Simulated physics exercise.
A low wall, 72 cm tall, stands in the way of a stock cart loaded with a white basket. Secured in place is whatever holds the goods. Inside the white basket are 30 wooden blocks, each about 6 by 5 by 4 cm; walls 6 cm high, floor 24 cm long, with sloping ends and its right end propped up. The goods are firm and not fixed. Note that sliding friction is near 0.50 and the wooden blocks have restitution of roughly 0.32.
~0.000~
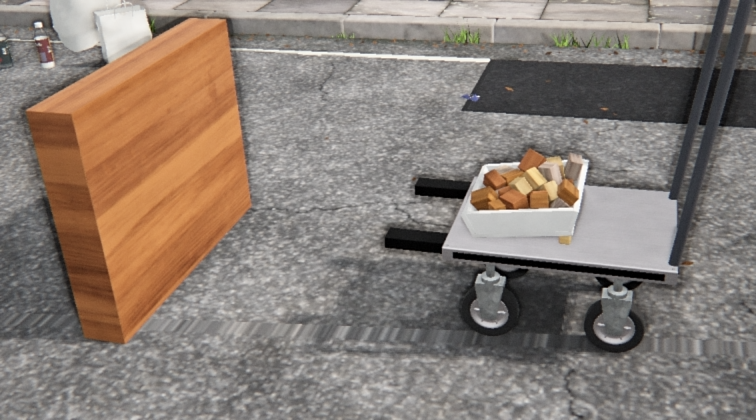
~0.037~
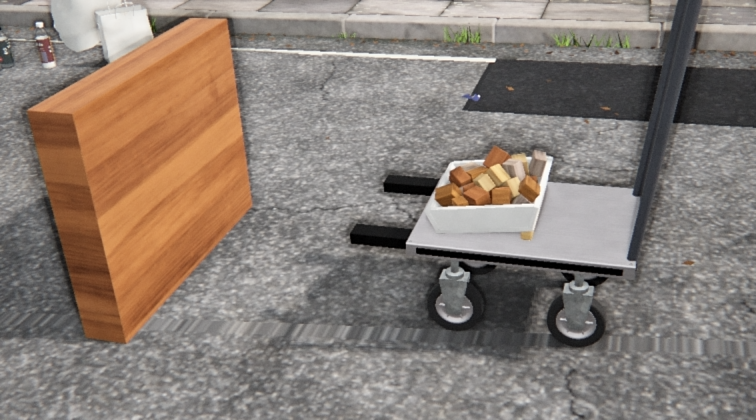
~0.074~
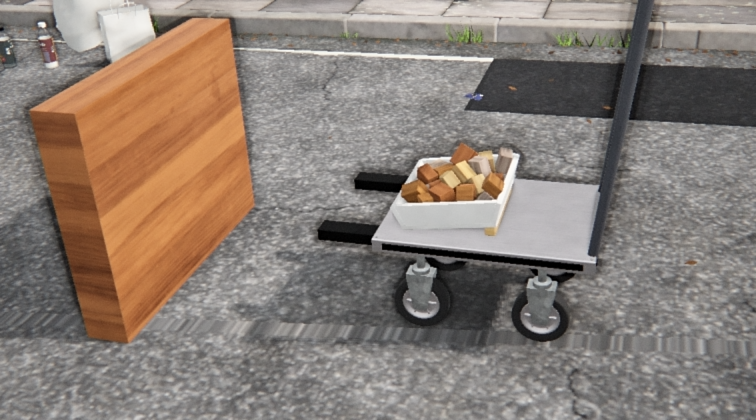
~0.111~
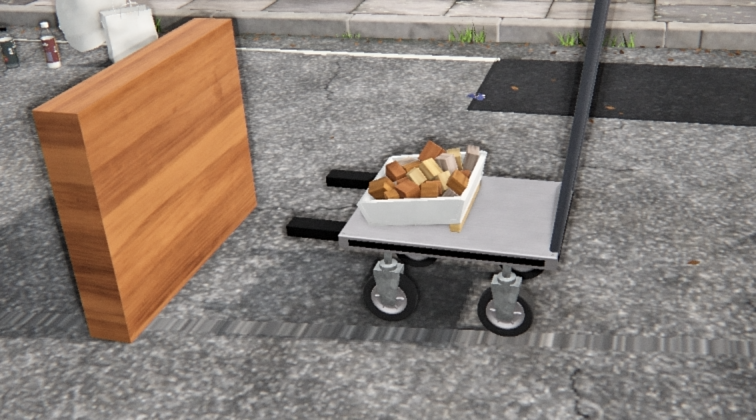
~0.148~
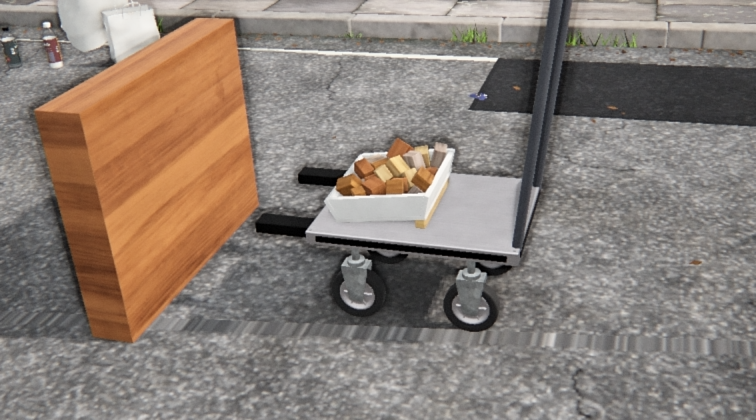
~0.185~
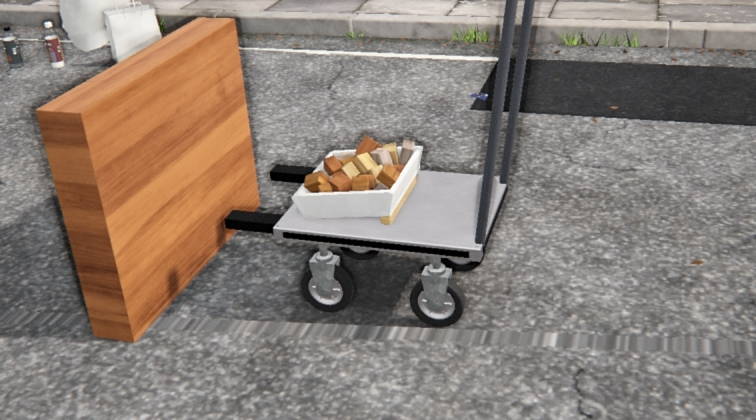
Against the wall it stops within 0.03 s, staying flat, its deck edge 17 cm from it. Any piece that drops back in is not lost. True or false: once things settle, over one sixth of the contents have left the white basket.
True.
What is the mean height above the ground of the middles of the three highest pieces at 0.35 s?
About 50 cm up, on average.
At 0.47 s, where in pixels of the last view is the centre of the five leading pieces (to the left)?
I'd say near (236, 146).
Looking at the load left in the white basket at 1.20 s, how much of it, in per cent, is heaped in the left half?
Close to 70 percent, I reckon.
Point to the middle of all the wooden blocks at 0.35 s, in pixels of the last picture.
I'd put the middle close to (278, 160).
After 0.25 s, contact with the wall.
After 0.35 s, the white basket is down by 2 of 30.
After 0.47 s, the white basket is down by 8 of 30.
After 0.70 s, the white basket is down by 12 of 30.
Final count (at 1.20 s), the white basket is down by 12 of 30. Asked share, 12 of 30, 40 per cent.
